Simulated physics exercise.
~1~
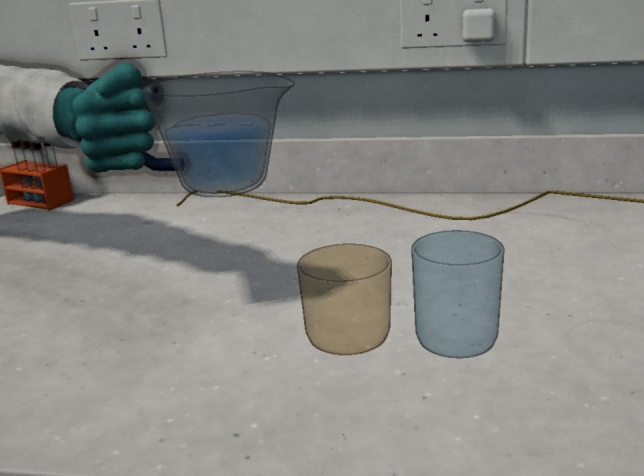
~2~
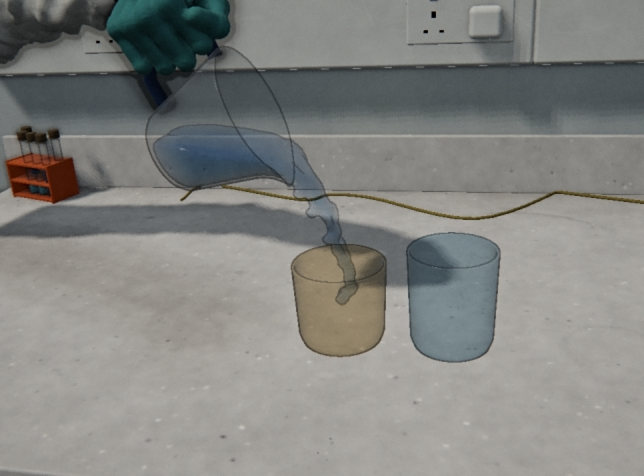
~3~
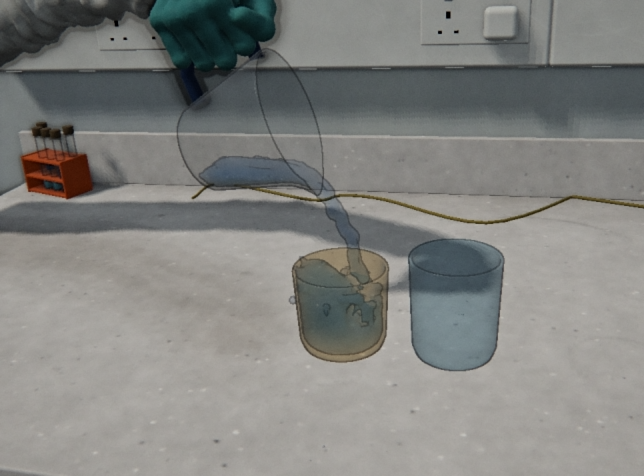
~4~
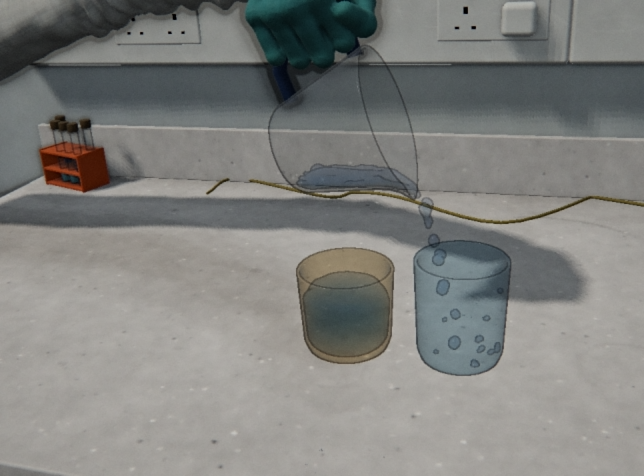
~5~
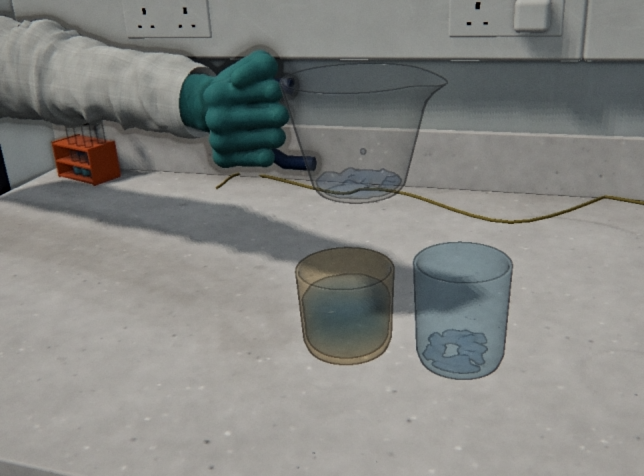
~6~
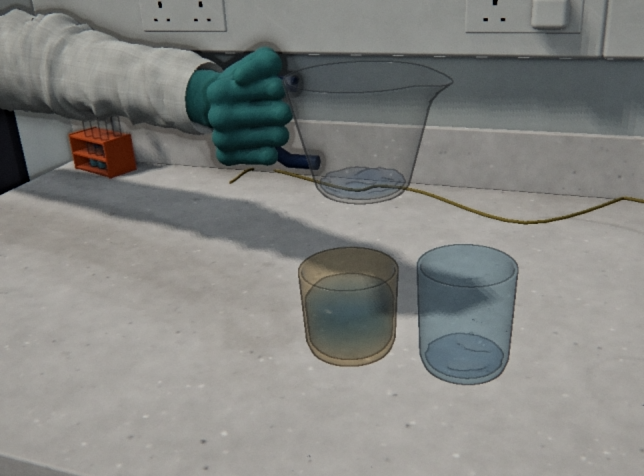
We see a gloved hand tip a measuring jug of blue liquid to the right, pouring into an amber mug and then, moving right, into a blue mug. The jug comes level again, leaving the left mug fairly full and a little liquid in the right mug and jug.
